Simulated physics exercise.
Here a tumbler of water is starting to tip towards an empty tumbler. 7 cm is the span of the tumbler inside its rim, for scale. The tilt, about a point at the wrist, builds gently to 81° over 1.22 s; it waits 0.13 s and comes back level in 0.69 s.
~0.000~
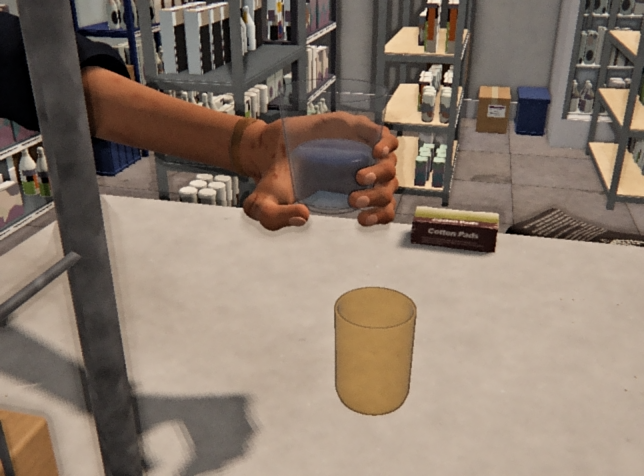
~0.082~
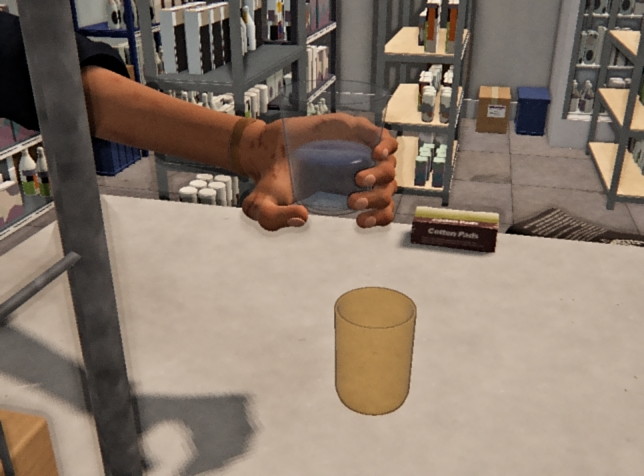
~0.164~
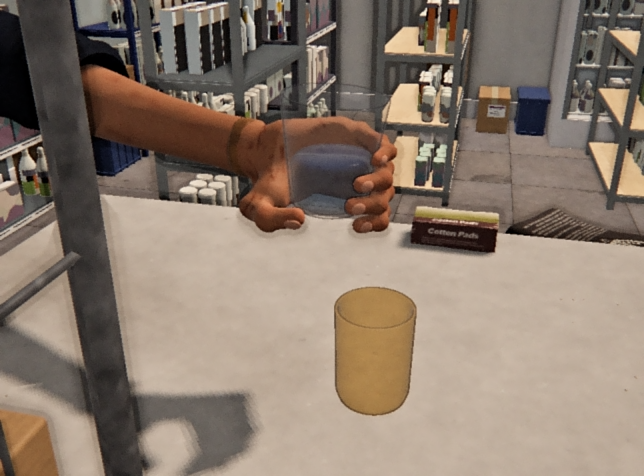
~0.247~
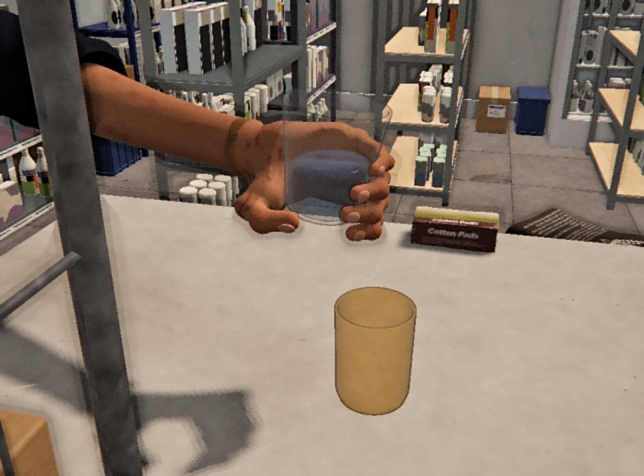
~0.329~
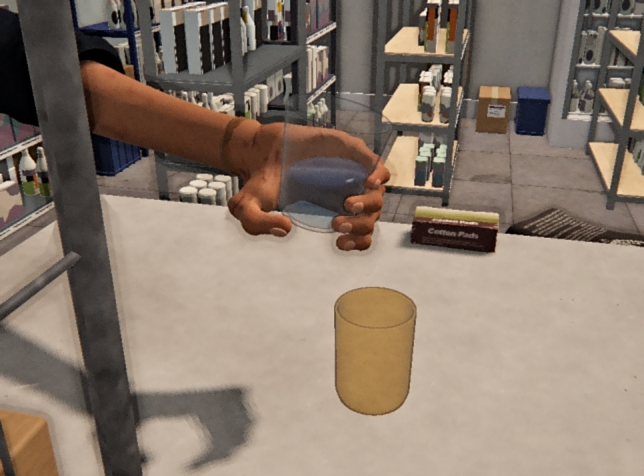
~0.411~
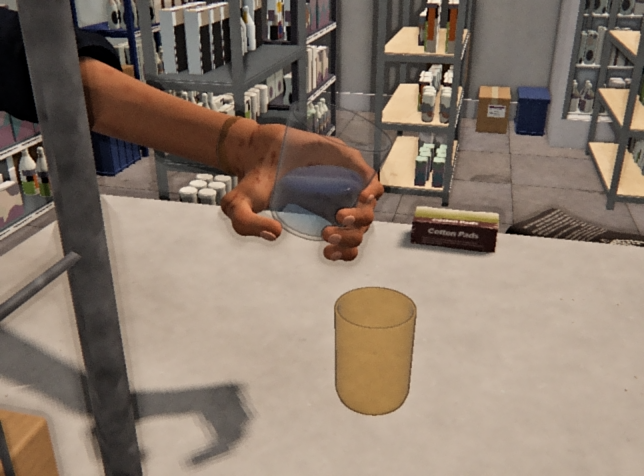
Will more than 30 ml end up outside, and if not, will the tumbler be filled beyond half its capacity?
No spill, under half full.
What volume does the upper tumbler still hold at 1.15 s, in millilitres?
Roughly 120 ml is still in it.
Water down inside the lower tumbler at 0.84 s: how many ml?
At that moment it holds close to 0 ml.
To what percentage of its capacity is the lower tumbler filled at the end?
It finishes about 30 percent full.
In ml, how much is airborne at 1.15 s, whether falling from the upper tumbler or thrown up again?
I'd say some 25 ml of liquid is up in the air.
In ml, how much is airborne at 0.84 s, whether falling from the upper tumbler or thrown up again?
Estimate: Close to 0 ml.
After 0.84 s the tilt is 63° and the tumbler has 0 ml, the tumbler 180 ml, and 0 ml is on the work surface.
After 1.15 s the tilt is 80° and the tumbler has 35 ml, the tumbler 120 ml, and 0 ml is on the work surface.
After 1.48 s the tilt is 74° and the tumbler has 105 ml, the tumbler 60 ml, and 5 ml is on the work surface.
After 1.83 s the tilt is 17° and the tumbler has 120 ml, the tumbler 55 ml, and 5 ml is on the work surface.
In the end the tumbler has 120 ml, the tumbler 55 ml, and 5 ml is on the work surface.
